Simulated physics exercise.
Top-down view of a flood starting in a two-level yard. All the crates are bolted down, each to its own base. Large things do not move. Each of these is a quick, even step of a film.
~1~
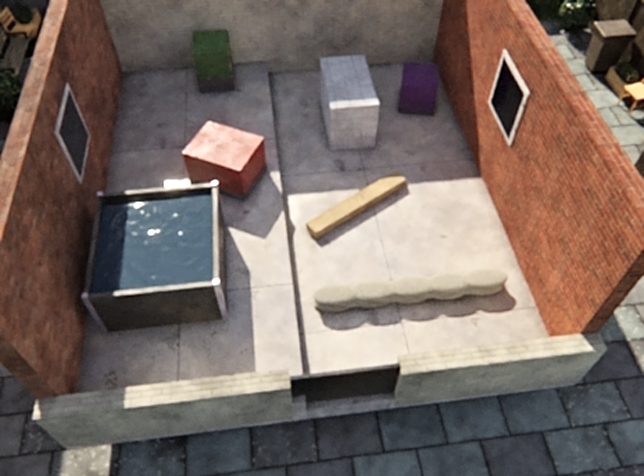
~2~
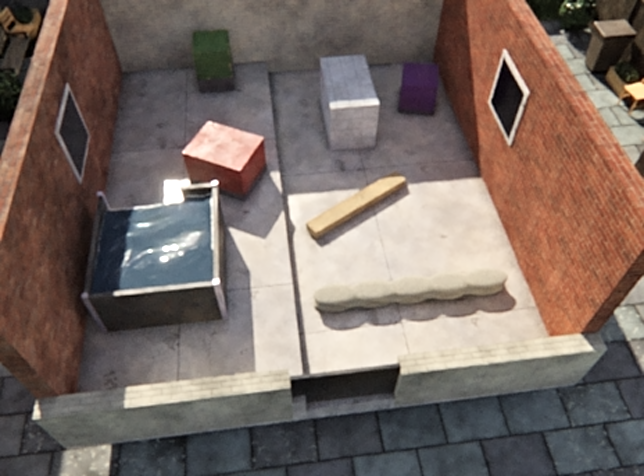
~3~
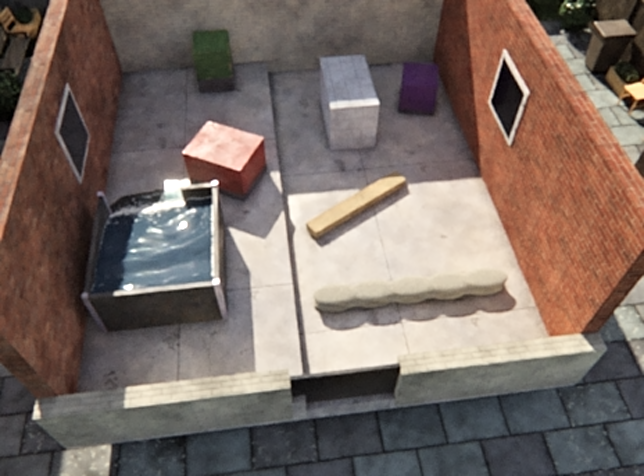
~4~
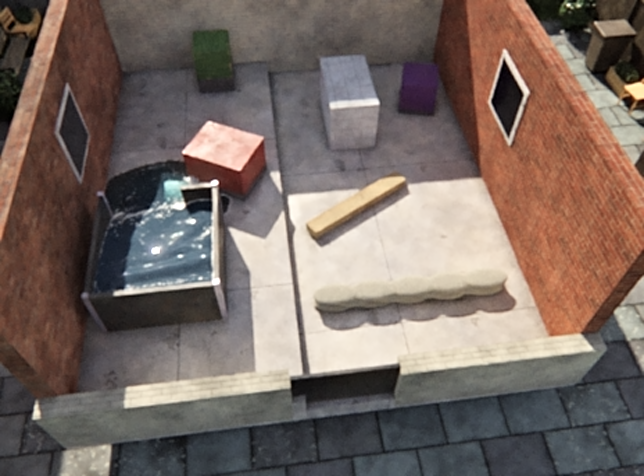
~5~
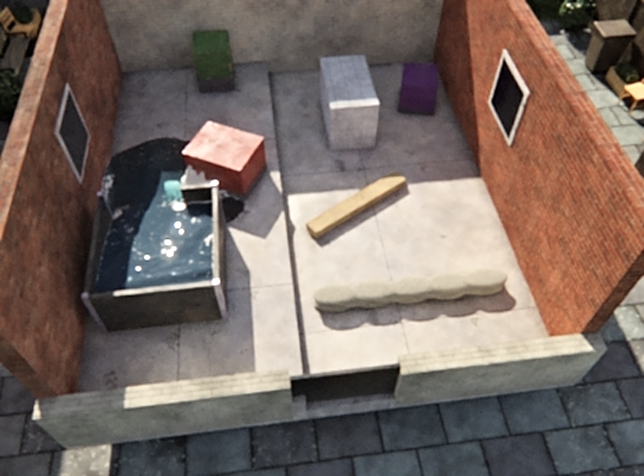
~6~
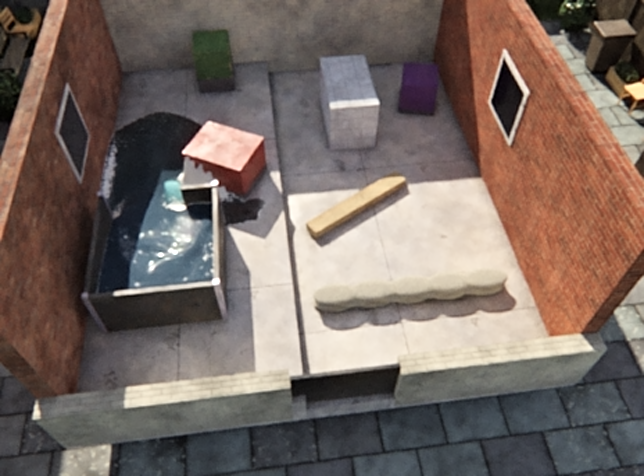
The video shows a walled yard with coloured blocks, a wooden beam and a tank of water; the water surges and drops inside the tank, then pours out its far side, spreading darkly across the paving around the red block.
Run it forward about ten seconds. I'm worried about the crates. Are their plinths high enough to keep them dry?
Well, the red crate will get wet, the green crate will get wet, the purple crate will get wet.
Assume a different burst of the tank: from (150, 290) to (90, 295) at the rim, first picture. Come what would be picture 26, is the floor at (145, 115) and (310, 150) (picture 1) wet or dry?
Submerged, waterless.
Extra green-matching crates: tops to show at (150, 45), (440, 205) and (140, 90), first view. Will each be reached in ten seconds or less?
Going in order, the first crate gets reached, the second remains untouched, while the third gets reached.
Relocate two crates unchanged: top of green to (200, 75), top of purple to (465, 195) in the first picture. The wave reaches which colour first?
My pick is the one in red.
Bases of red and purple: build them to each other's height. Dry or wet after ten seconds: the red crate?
As it turns out, the red crate gets reached.
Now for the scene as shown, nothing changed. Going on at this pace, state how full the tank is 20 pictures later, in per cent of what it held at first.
Close to 22 %.
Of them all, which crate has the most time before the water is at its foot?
I think it's the crate marked purple.
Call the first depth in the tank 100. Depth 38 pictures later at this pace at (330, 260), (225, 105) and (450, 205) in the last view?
Approx. values, in order: 2 %, 10 %, 0 %.
A moment on, water covers 20 % of the floor; the red crate water round its plinth, the green crate water round its plinth, the purple crate not reached.
Next, water covers 30 % of the floor; the red crate water round its plinth, the green crate water round its plinth, the purple crate not reached.
Then, water covers 40 % of the floor; the red crate water round its plinth, the green crate water round its plinth, the purple crate water round its plinth.
Later, water covers 60 % of the floor; the red crate water round its plinth, the green crate water round its plinth, the purple crate water round its plinth.
In the end, water covers 80 % of the floor; the red crate was topped, the green crate was topped, the purple crate was topped.
